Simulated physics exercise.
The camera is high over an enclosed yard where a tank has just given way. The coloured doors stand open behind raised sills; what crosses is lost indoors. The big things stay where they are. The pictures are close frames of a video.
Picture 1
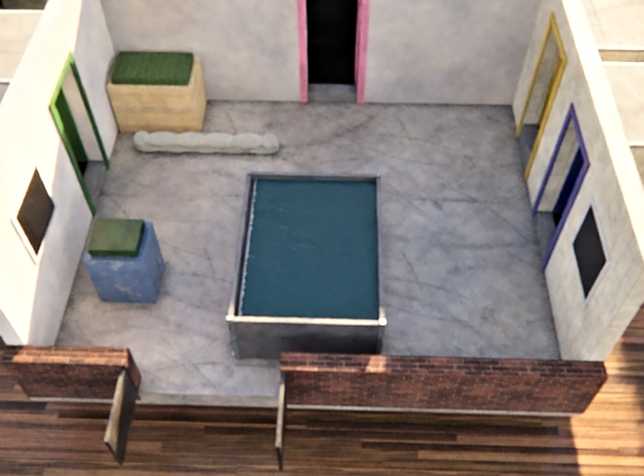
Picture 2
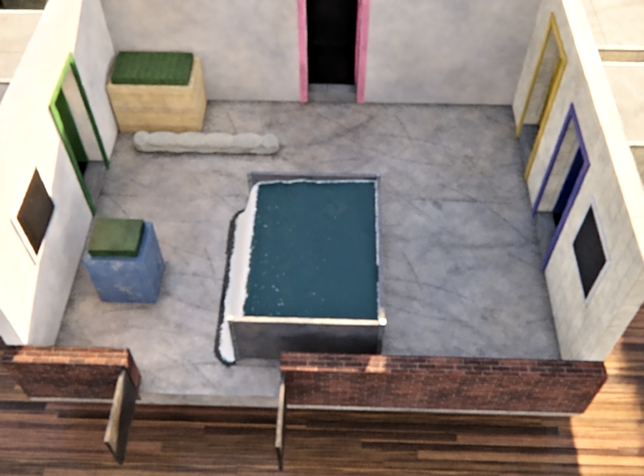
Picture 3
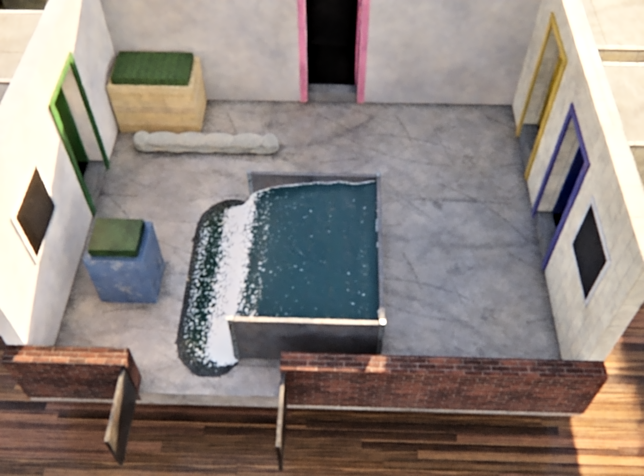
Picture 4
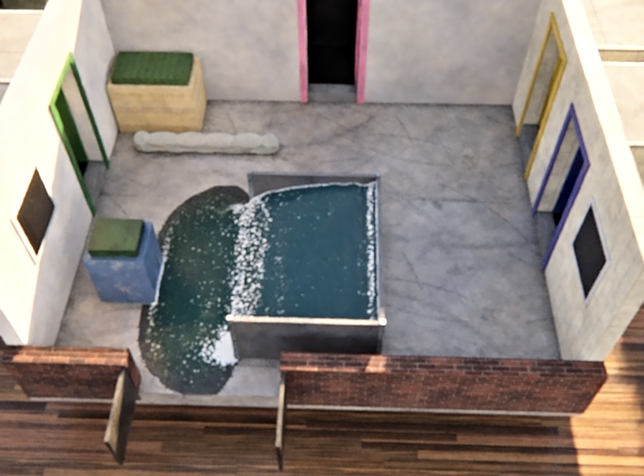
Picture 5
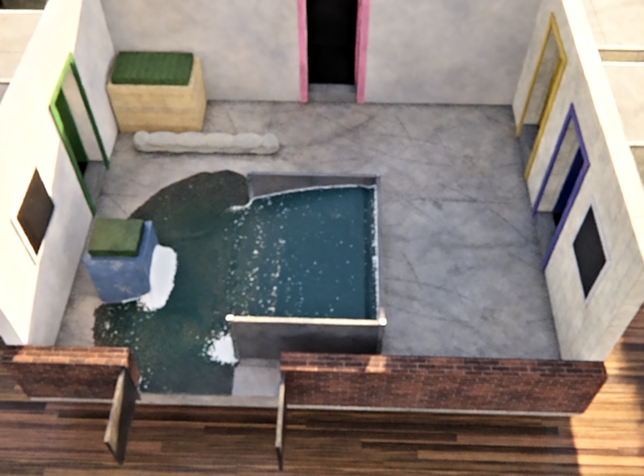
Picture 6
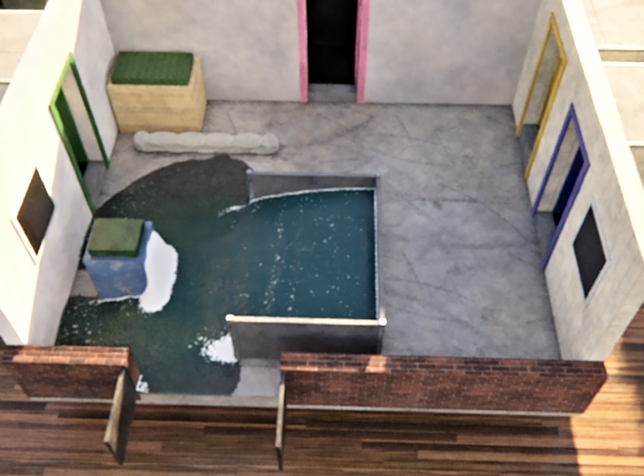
Water pouring from the left side of a tank, spreading across the walled yard's grey floor and surrounding a blue box.
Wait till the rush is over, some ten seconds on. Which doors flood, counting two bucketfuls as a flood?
In the end: The pink door admits no more than that; the yellow door admits no more than that; the blue door admits no more than that; the green door lets in a lot.
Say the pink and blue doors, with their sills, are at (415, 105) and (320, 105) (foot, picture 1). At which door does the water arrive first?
The one in green.
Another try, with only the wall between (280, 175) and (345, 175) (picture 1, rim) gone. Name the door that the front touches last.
The blue door.
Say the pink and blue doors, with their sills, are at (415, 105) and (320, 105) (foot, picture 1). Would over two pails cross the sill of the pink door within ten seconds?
The pink one keeps below it.
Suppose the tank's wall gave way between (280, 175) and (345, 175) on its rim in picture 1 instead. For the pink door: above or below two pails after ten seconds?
My reading: Pink door goes over.
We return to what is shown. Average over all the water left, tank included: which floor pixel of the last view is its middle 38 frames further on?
Close to (281, 229).
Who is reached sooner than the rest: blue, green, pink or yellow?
First comes the one in green.
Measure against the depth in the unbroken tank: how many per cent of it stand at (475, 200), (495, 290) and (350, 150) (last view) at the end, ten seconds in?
Roughly 6, 4 and 8 per cent, in turn.
A moment on, water covers 30 % of the floor; the pink door not reached, the yellow door not reached, the blue door not reached, the green door under two buckets in.
Next, water covers 35 % of the floor; the pink door not reached, the yellow door not reached, the blue door not reached, the green door far over two buckets in.
Then, water covers 50 % of the floor; the pink door wet at the sill, nothing in, the yellow door not reached, the blue door not reached, the green door far over two buckets in.
Later, water covers 75 % of the floor; the pink door wet at the sill, nothing in, the yellow door wet at the sill, nothing in, the blue door wet at the sill, nothing in, the green door far over two buckets in.
In the end, water covers 95 % of the floor; the pink door wet at the sill, nothing in, the yellow door wet at the sill, nothing in, the blue door wet at the sill, nothing in, the green door far over two buckets in.
